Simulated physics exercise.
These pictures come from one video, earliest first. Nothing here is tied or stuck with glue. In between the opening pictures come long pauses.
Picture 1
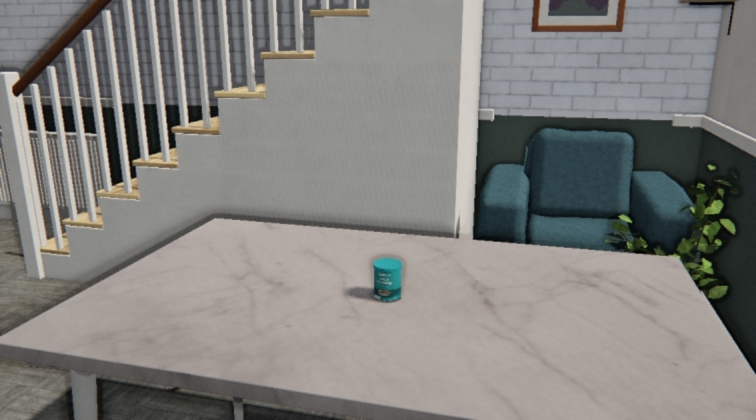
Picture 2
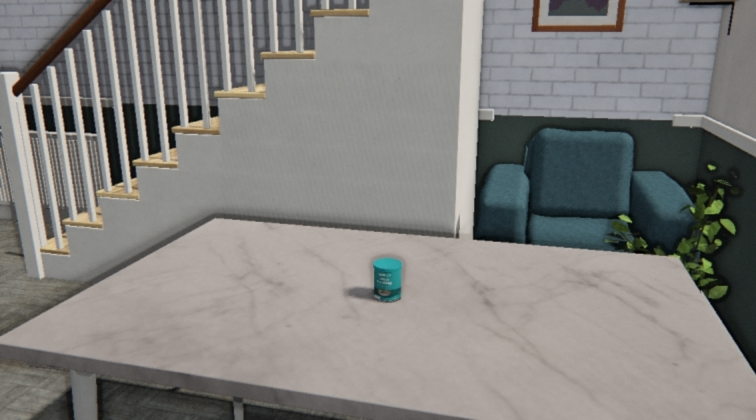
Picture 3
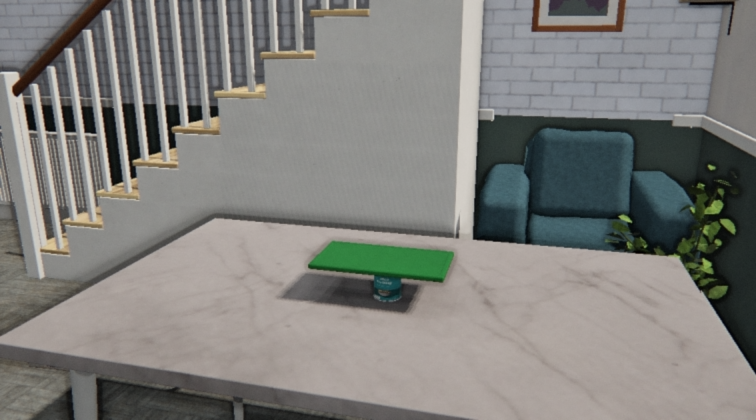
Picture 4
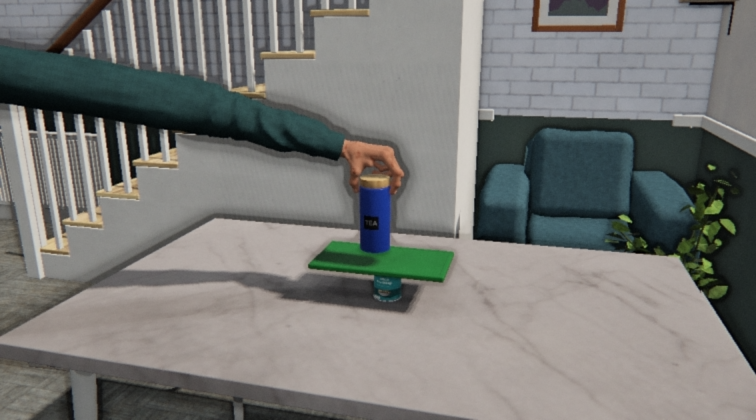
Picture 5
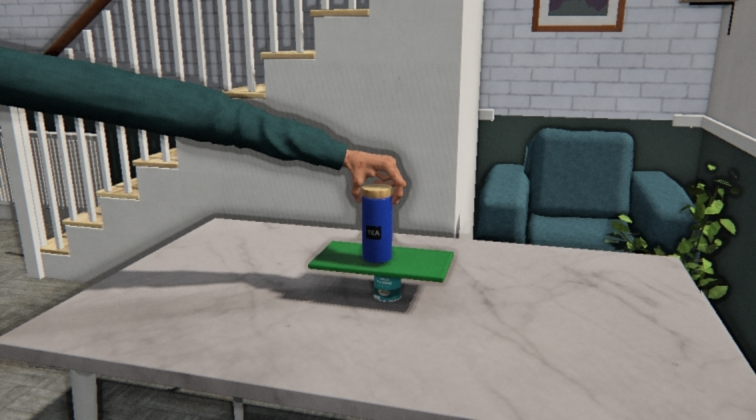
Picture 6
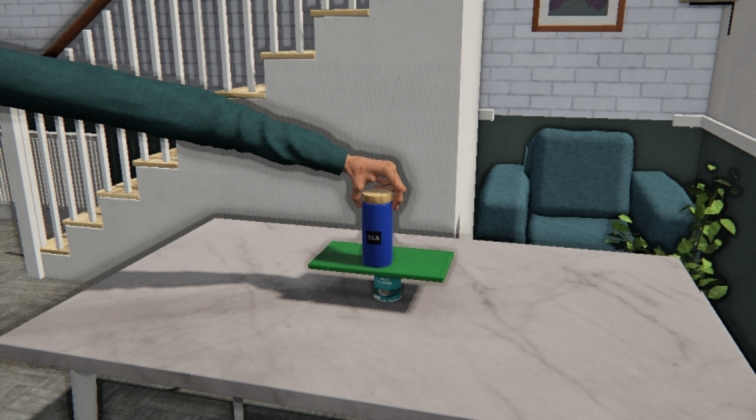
At the start, a small teal can stands alone on a marble-topped table near a staircase and an armchair. Then a flat green lid rests across the top of the can. A hand reaches in from the left and lowers a tall blue jar onto the lid, keeping hold of its top.
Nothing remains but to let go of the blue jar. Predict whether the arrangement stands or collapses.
It stands.
Then, 0.20 s past the last view, nothing moves.
Then, 0.40 s past the last view, blue jar resting near (377, 229).
Finally, all 3 still in place. Final places as the last picture's camera would see them, blue jar near (377, 229). The stack stays up.
